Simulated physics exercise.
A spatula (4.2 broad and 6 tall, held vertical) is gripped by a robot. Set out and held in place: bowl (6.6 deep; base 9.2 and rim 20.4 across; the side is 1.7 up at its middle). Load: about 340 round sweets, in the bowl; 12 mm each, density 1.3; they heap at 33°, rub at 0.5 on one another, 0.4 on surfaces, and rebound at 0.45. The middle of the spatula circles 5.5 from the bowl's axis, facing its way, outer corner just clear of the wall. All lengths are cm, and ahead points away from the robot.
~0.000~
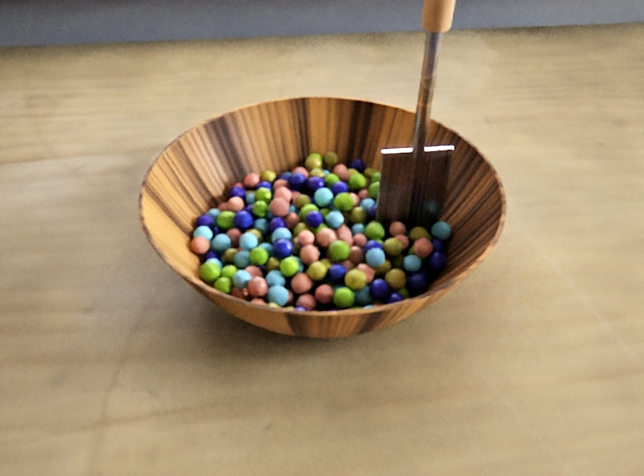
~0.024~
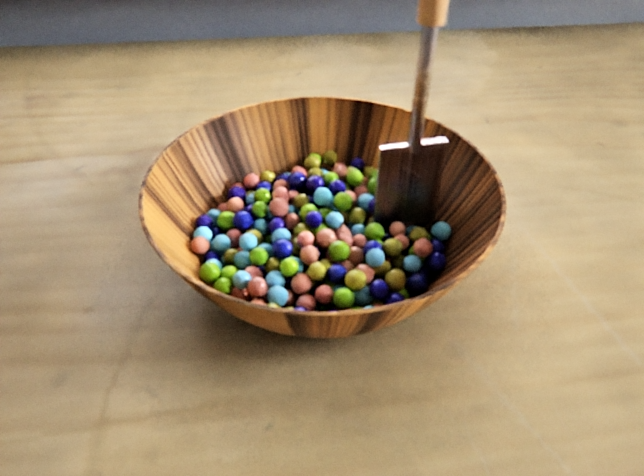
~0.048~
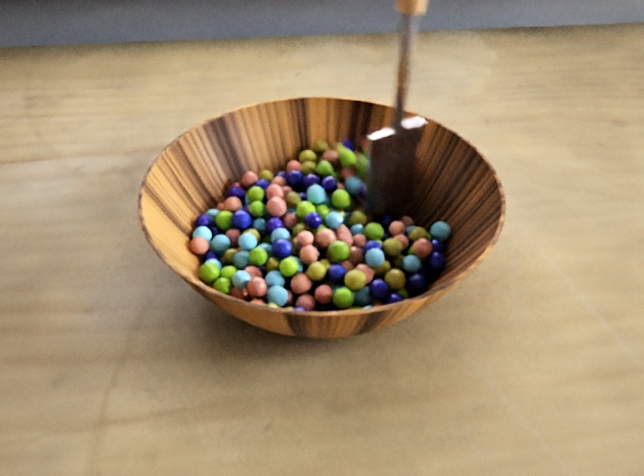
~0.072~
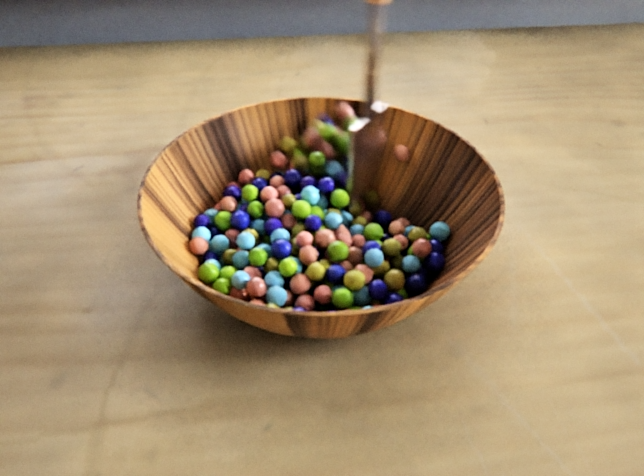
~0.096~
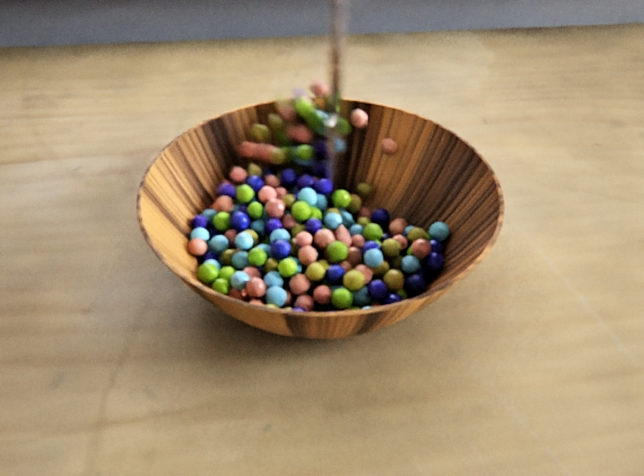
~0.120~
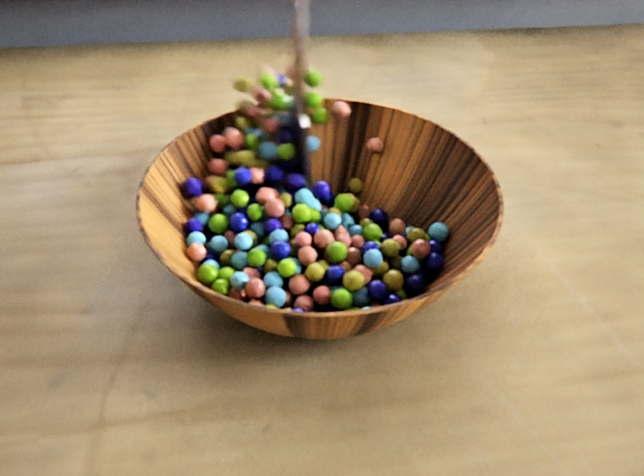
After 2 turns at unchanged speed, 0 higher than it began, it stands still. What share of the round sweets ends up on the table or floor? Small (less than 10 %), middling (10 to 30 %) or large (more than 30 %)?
A large share, more than 30 %, ends on the table or floor.
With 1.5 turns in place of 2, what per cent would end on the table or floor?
Then about 40 per cent.
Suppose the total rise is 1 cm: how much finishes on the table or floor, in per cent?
Some 35 per cent.
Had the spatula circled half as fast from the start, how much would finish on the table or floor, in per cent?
It would be near 10 per cent.
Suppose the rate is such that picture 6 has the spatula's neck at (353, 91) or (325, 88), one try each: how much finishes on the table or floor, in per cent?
About 25 and 40 per cent.
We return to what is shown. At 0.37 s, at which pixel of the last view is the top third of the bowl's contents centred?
At about (437, 201).
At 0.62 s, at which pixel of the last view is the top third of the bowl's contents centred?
Near (236, 267).
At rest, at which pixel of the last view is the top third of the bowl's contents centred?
Around (332, 212).
By 0.37 s, 338° round, highest piece 12 above the table; 260 in the bowl, 36 on the table or floor, 44 in flight or on the tool.
By 0.62 s, 220° round, highest piece 10 above the table; 208 in the bowl, 114 on the table or floor, 18 in flight or on the tool.
By 0.94 s, 0° round, highest piece 5 above the table; 183 in the bowl, 157 on the table or floor.
By 1.64 s, 0° round, highest piece 4 above the table; 183 in the bowl, 157 on the table or floor.
Final count, 183 in the bowl, 157 on the table or floor. That is 46 % on the table or floor.
